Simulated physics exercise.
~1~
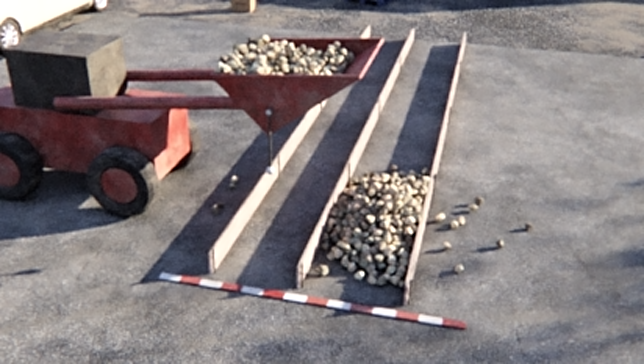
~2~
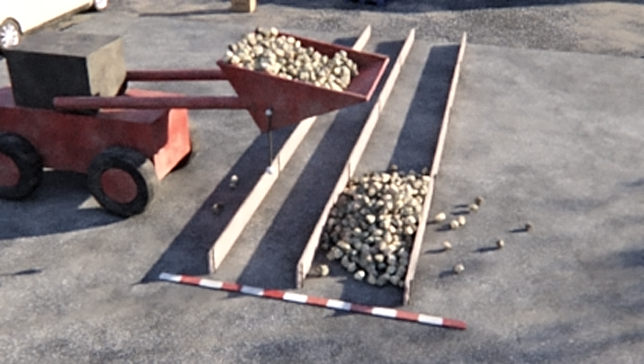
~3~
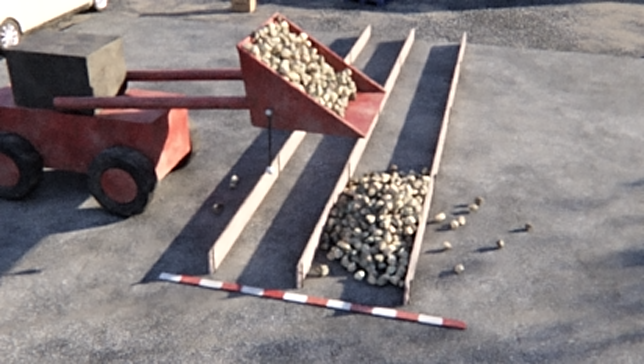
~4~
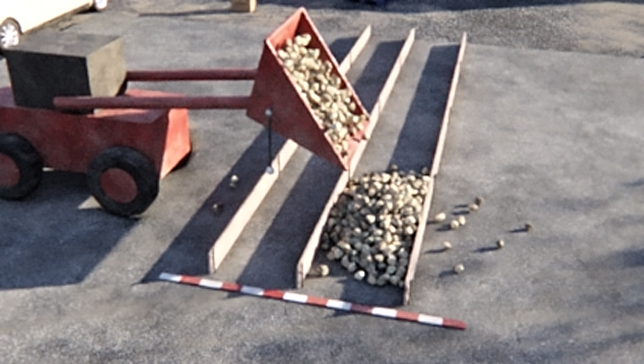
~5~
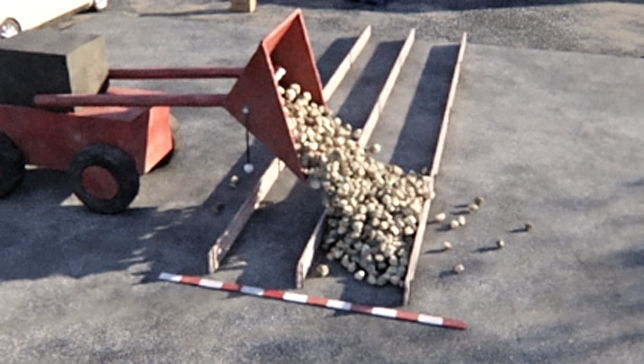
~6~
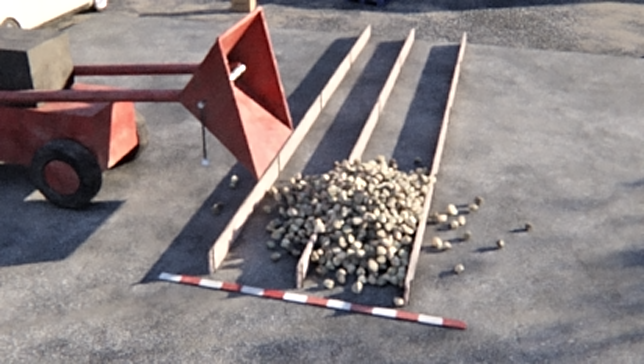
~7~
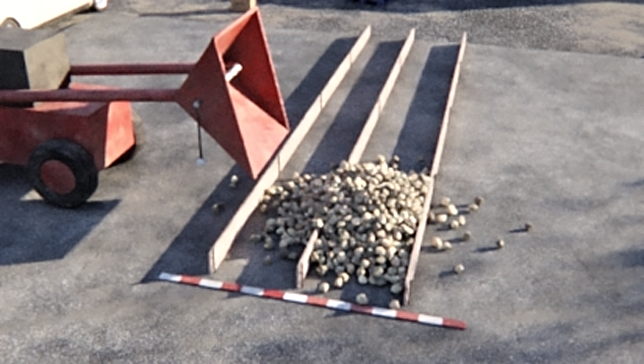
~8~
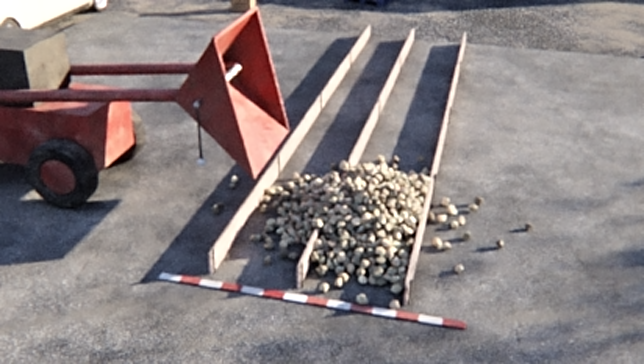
A red toy-like loader holds a bucket heaped with stones above three long boards on grey asphalt, where a loose pile already lies in the right-hand bay. The bucket starts to tip forward, its front edge dropping steadily while the stones stay inside. As it steepens, the loader rolls back to the left and the stones pour out over the middle board onto the earlier pile. The emptied bucket stops, steeply tilted. The stones settle into one broad heap that buries part of the middle board, mostly in the right bay, with some in the left one.
